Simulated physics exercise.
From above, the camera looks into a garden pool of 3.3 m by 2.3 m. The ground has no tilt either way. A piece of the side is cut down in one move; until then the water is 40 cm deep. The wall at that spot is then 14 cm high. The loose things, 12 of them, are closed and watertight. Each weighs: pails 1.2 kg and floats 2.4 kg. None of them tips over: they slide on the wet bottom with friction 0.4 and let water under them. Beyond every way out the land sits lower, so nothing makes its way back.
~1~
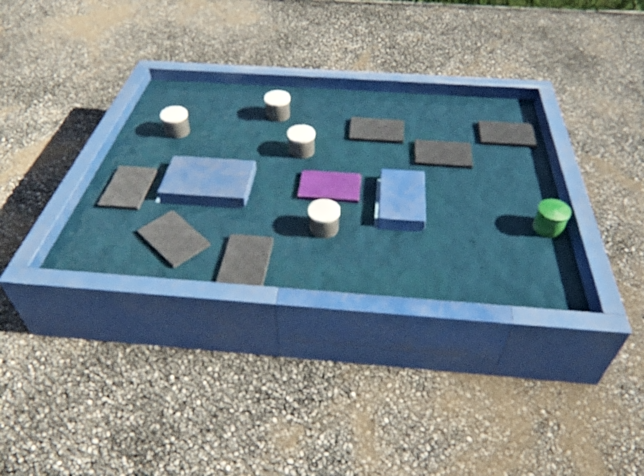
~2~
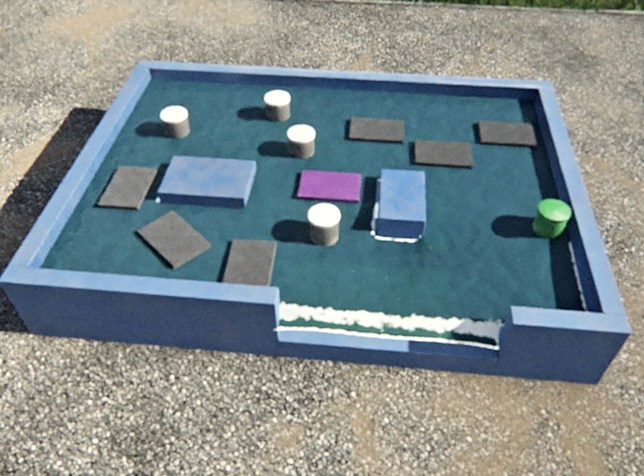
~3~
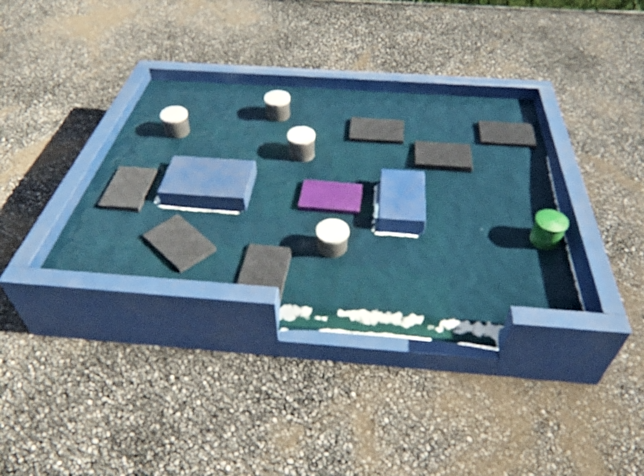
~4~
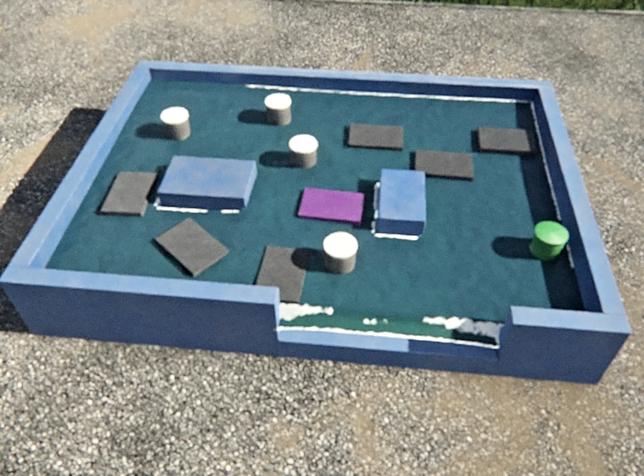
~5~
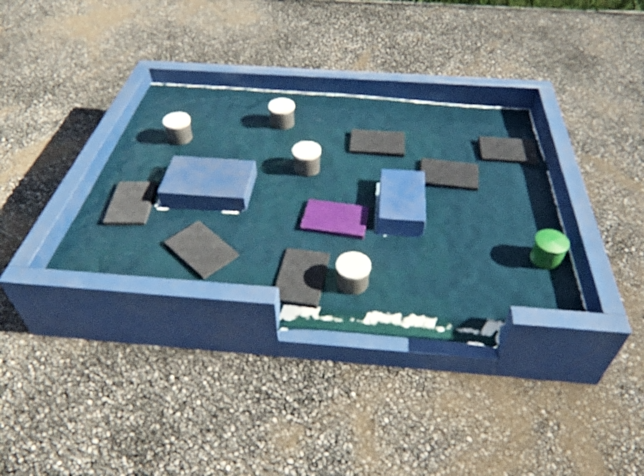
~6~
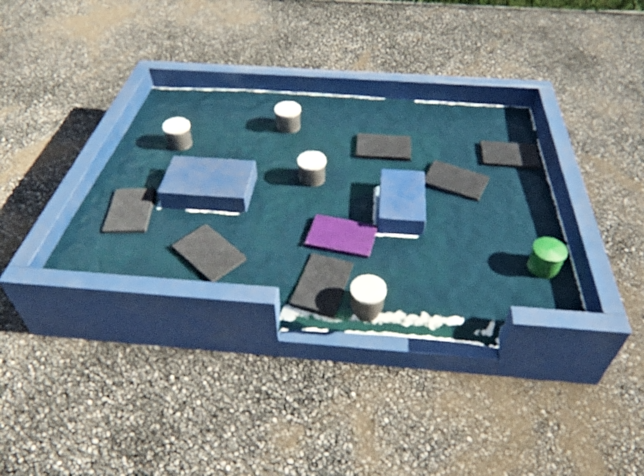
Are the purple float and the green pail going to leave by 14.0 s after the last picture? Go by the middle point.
The purple float makes it out, and the green pail makes it out.
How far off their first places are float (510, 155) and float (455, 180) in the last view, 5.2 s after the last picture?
First: 60 cm. Second: 80 cm.
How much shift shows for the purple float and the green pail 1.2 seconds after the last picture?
Close to 80 and 50 centimetres by then.
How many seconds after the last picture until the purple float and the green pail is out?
The first at around 2.0 s, the second at around 3.5 s.
Then, 1.2 s after the last picture the purple float is near (358, 280), 0.8 m from its start, afloat; the green pail is near (539, 270), 0.5 m from its start, afloat; 2 of 12 are out; 10 afloat.
Then, 5.2 s after the last picture the purple float has gone out; the green pail has gone out; 5 of 12 are out; 7 afloat.
Then, 10.0 s after the last picture the purple float has gone out; the green pail has gone out; 6 of 12 are out; 6 afloat.
Then, 14.0 s after the last picture the purple float has gone out; the green pail has gone out; 6 of 12 are out; 6 afloat.
